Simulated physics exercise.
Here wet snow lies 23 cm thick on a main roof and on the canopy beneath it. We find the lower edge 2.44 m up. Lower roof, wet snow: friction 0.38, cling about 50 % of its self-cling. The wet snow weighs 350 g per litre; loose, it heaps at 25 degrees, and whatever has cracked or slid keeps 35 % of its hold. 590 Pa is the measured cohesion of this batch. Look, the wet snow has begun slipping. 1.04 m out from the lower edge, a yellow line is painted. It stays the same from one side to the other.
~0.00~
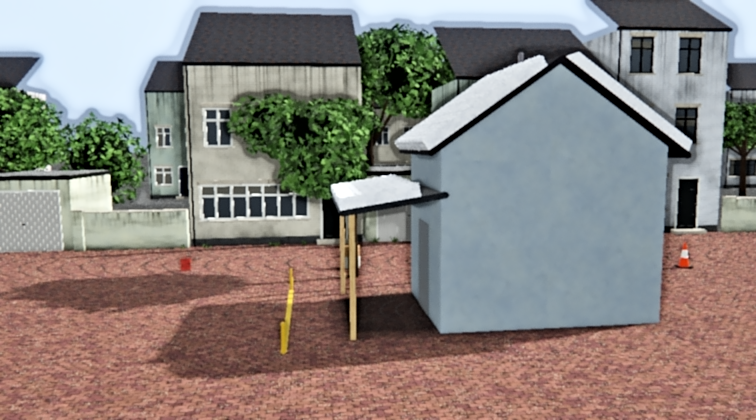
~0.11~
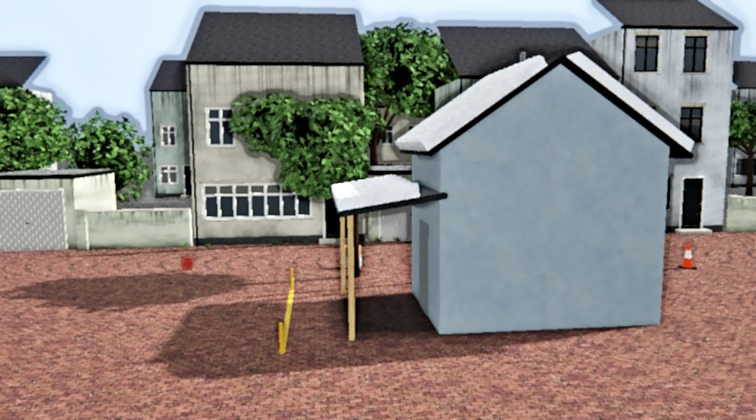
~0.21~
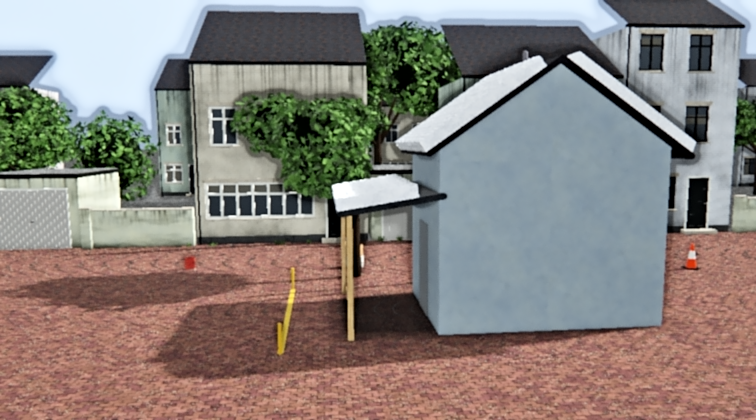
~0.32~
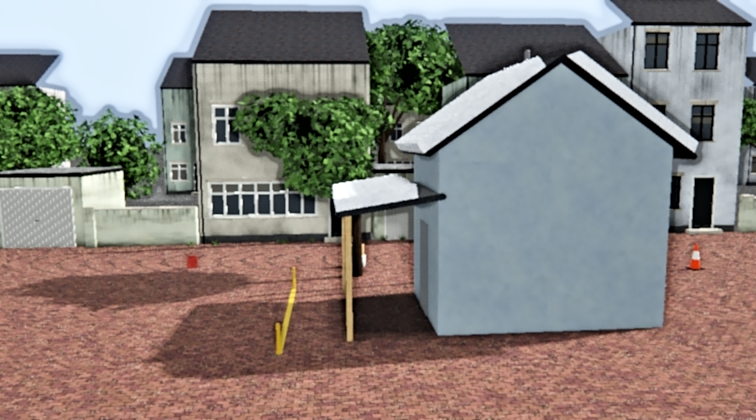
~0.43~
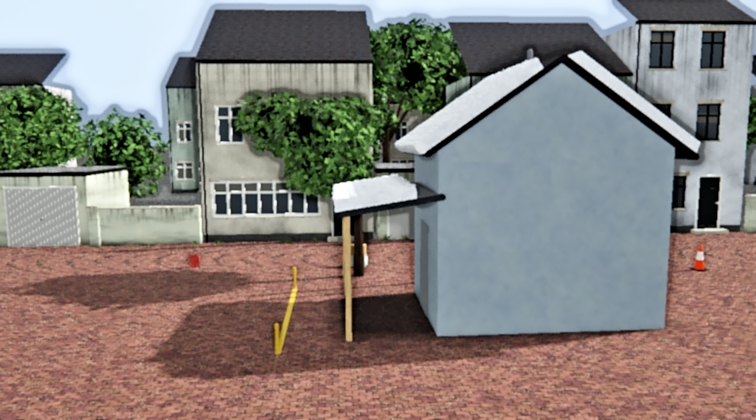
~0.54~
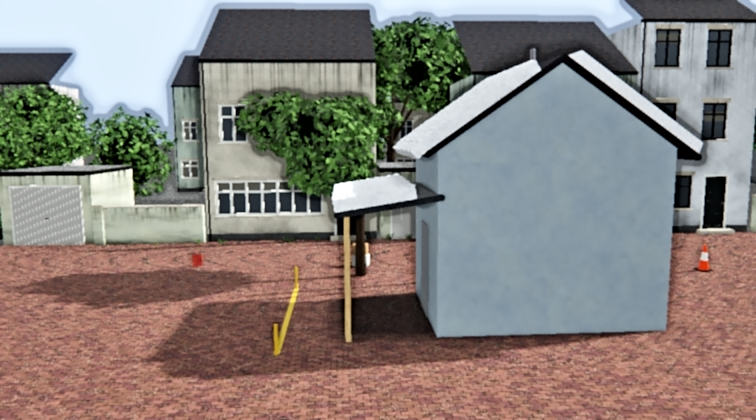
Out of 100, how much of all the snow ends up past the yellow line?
About 0 %.
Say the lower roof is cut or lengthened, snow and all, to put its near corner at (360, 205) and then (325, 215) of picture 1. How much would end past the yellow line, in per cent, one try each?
5 %, then 0 %.
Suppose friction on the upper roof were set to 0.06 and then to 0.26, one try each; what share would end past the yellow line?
Respectively near 35 % and near 16 %.
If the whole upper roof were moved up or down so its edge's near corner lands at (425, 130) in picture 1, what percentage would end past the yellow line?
Share past the line: About 12 %.
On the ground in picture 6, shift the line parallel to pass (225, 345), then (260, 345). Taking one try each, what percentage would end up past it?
I'd say near 0 percent the first time, near 0 percent the second.
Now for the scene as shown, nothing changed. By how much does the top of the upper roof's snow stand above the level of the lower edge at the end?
The snow's top stands about 0.8 m above the lower edge.
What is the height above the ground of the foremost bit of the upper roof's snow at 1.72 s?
I'd say around 2.8 metres.
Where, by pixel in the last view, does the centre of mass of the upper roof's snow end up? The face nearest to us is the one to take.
The middle is near (383, 206) in that view.
After 1.08 s, none is below the lower edge and 0 % is past the line.
After 1.72 s, none is below the lower edge and 0 % is past the line.
After 2.36 s, none is below the lower edge and 0 % is past the line.
After 3.00 s, none is below the lower edge and 0 % is past the line.
After 5.40 s, 14 % is below the lower edge and 0 % is past the line.
